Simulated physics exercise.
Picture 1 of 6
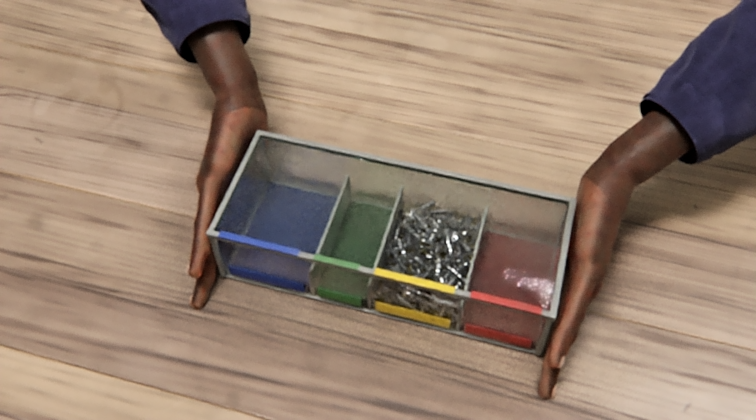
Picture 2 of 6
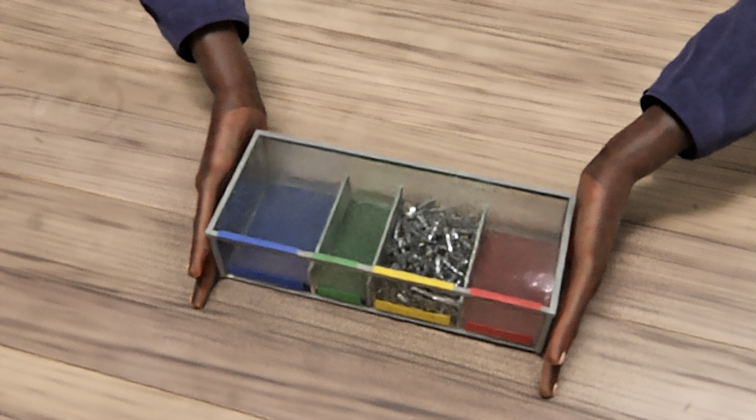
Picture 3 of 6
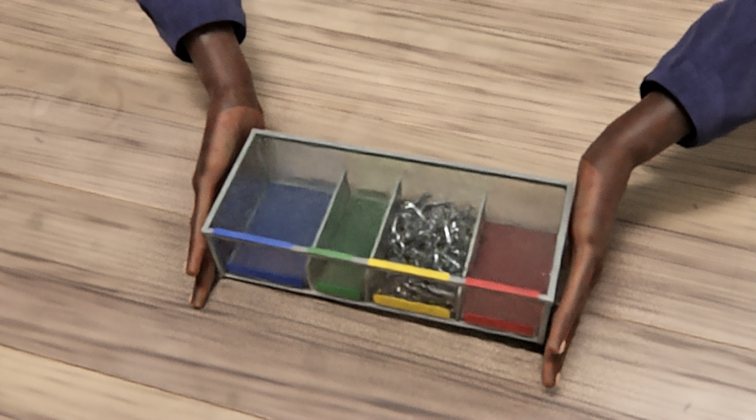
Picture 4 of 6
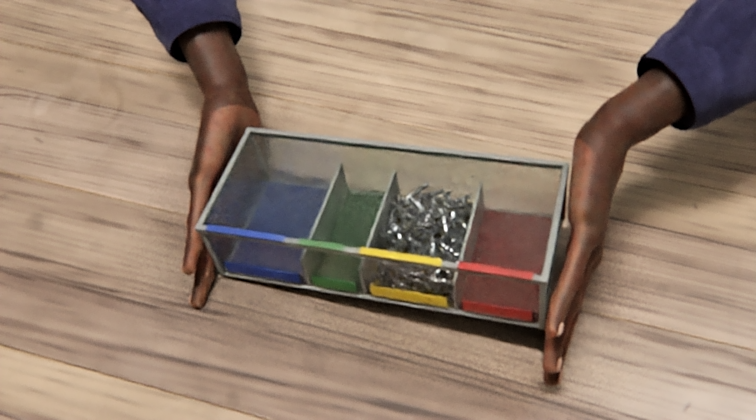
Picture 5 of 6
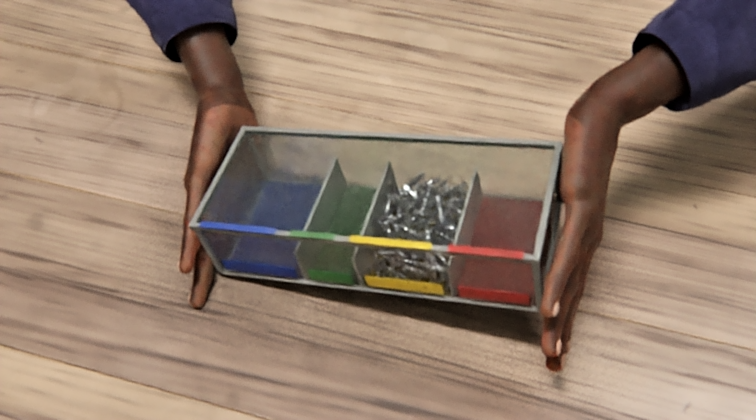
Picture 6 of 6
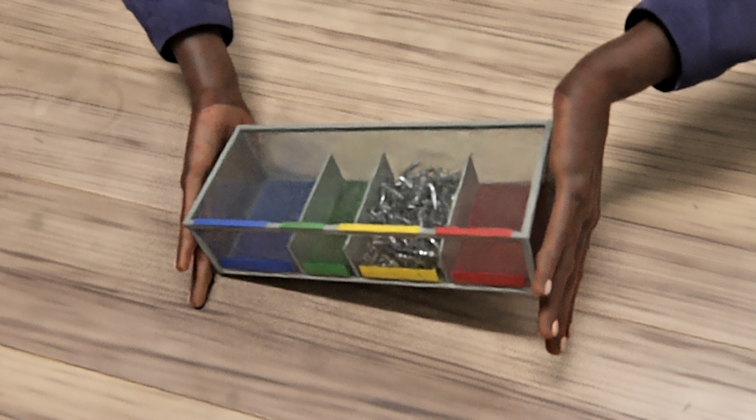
Two hands gradually tilting a clear-lidded box with four coloured compartments, raising its right side while screws stay in the yellow section.
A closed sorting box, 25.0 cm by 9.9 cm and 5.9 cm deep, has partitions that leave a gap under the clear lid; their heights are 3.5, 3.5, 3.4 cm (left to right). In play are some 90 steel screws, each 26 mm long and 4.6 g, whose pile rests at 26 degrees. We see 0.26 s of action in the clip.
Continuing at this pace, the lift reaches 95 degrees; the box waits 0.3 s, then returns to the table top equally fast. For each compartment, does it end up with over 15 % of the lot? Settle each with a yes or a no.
For red, no; for blue, yes; for green, no; for yellow, yes.
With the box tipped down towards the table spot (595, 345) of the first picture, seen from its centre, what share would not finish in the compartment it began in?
Roughly 50 percent of them.
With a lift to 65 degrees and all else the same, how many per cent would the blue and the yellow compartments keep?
In per cent, blue gets 5, yellow gets 95.
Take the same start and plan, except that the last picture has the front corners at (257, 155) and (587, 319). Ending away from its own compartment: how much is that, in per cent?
Near 65 %.
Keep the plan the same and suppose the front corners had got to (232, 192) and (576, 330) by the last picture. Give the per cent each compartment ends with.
Red 55 %; blue 0 %; green 0 %; yellow 45 %.
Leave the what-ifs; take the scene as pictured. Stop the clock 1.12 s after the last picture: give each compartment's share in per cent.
Red = 0, blue = 50, green = 5, yellow = 45 (percent).
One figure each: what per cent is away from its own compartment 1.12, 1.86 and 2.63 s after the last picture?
I'd put the three at close to 55, 60 and 60.
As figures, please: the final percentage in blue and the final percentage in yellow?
Blue 60 %, yellow 40 %.
Then, 1.12 s after the last picture, tilt 95 degrees; blue 50 %, green 5 %, yellow 45 %.
Then, 1.86 s after the last picture, tilt 48 degrees; blue 60 %, yellow 40 %.
Then, 2.63 s after the last picture, tilt 0 degrees; blue 60 %, yellow 40 %.
In the end, red 0 %, blue 60 %, green 0 %, yellow 40 %.
